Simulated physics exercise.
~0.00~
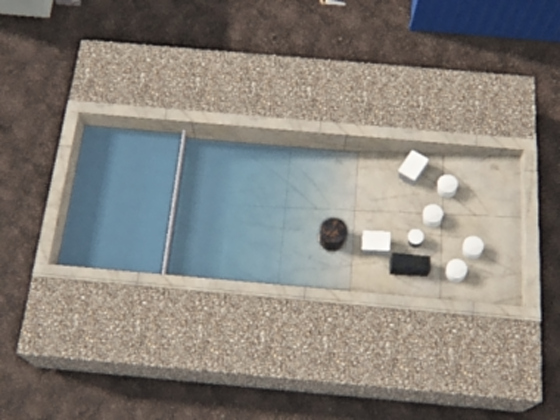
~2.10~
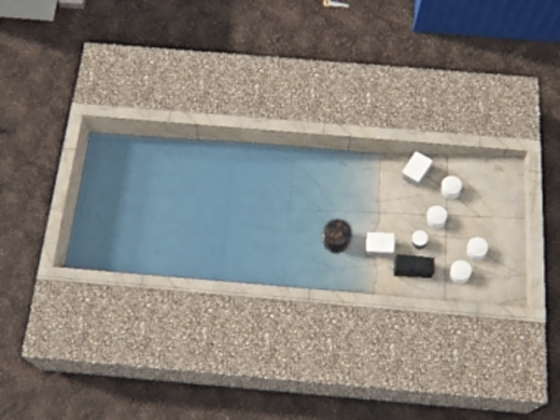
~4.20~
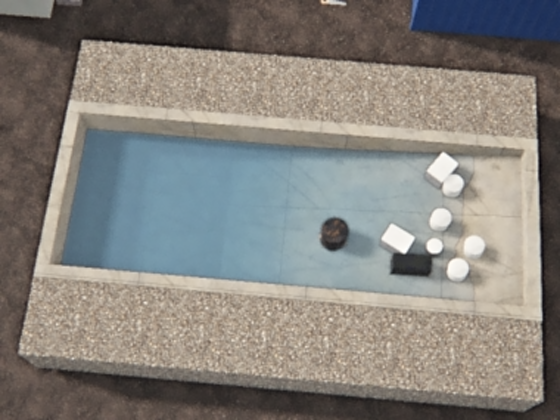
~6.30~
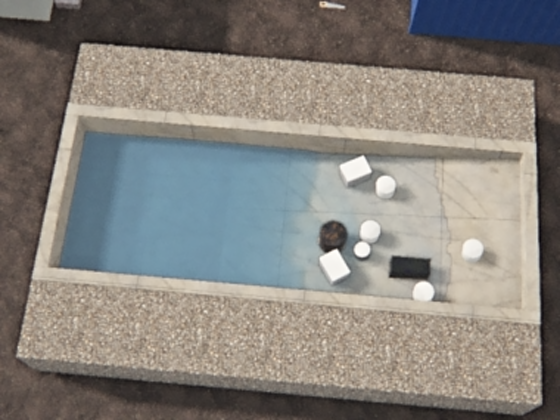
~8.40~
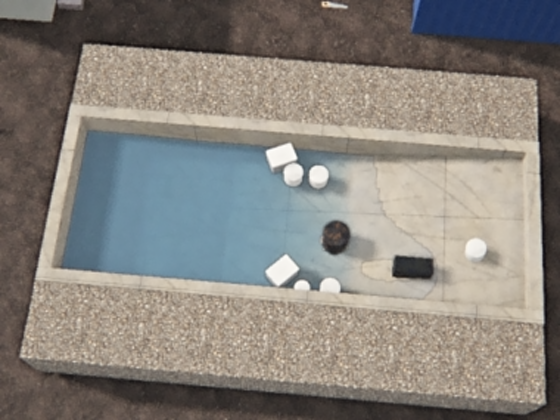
Blue water lies behind a thin upright barrier at the left of a long, stone-edged basin, with shallower water beyond it, seen from high above by a slightly swaying camera. On the pale ramp at the right sit two white blocks and five white round tubs, near a dark round object and a black box. The barrier disappears, and the water spreads right, nudging both blocks that way. Then it draws back, carrying the blocks and most tubs left. They end in two groups near the long walls, while one tub and both dark objects stay put.
